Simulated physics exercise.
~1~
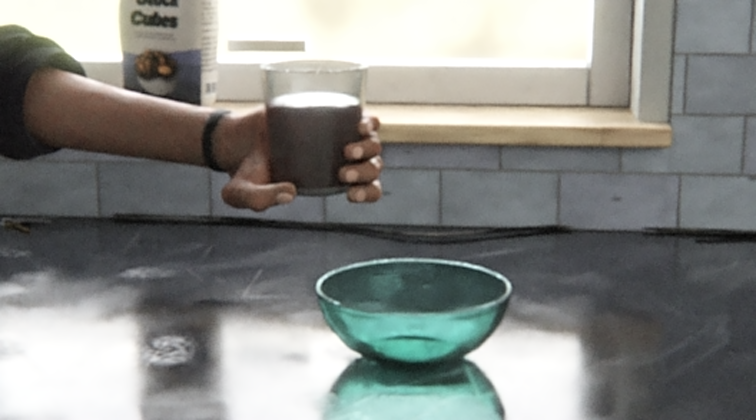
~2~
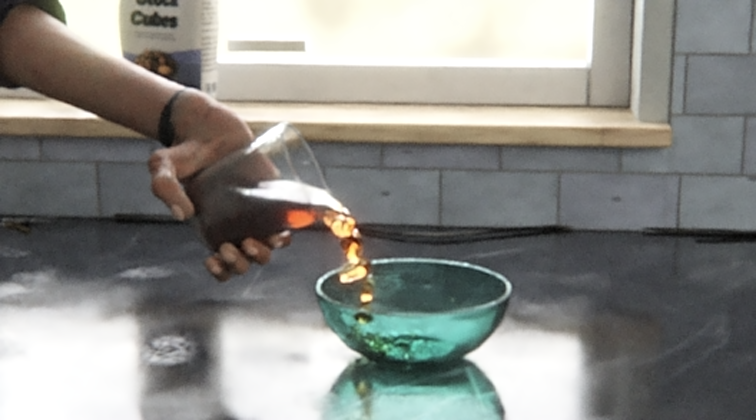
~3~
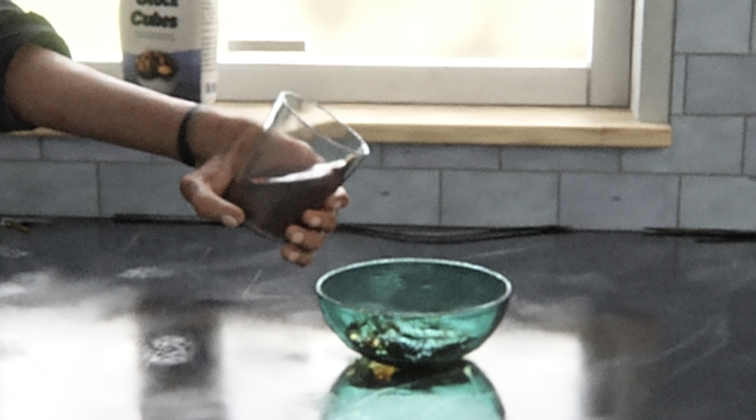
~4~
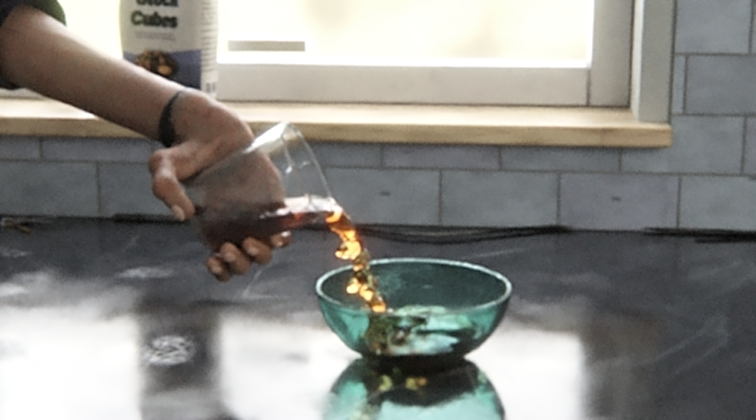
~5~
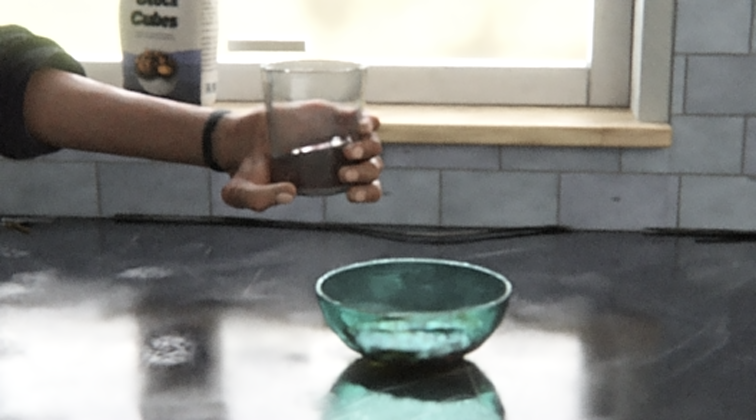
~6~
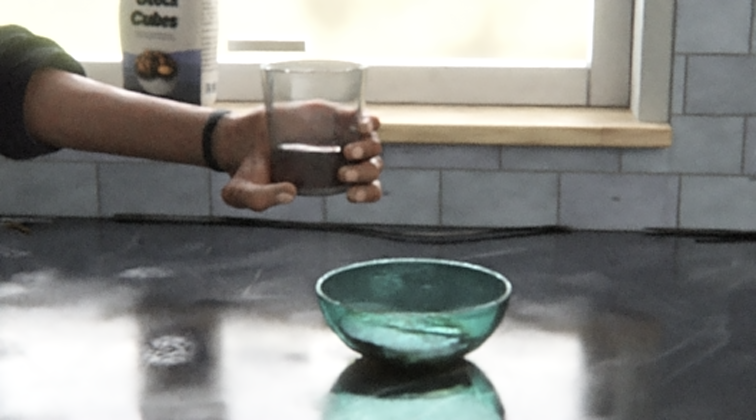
A hand holds a drinking glass nearly full of dark tea above and behind an empty green glass bowl on a shiny black counter, with a pale window behind. The hand moves left and tips the glass to the right, sending an amber stream into the bowl. It then eases the glass partway back, and the stream stops with some tea in the bowl. The glass tips steeply again and a second stream falls. Finally the hand brings the glass upright and holds it still, with some tea left inside and the rest resting in the bowl.
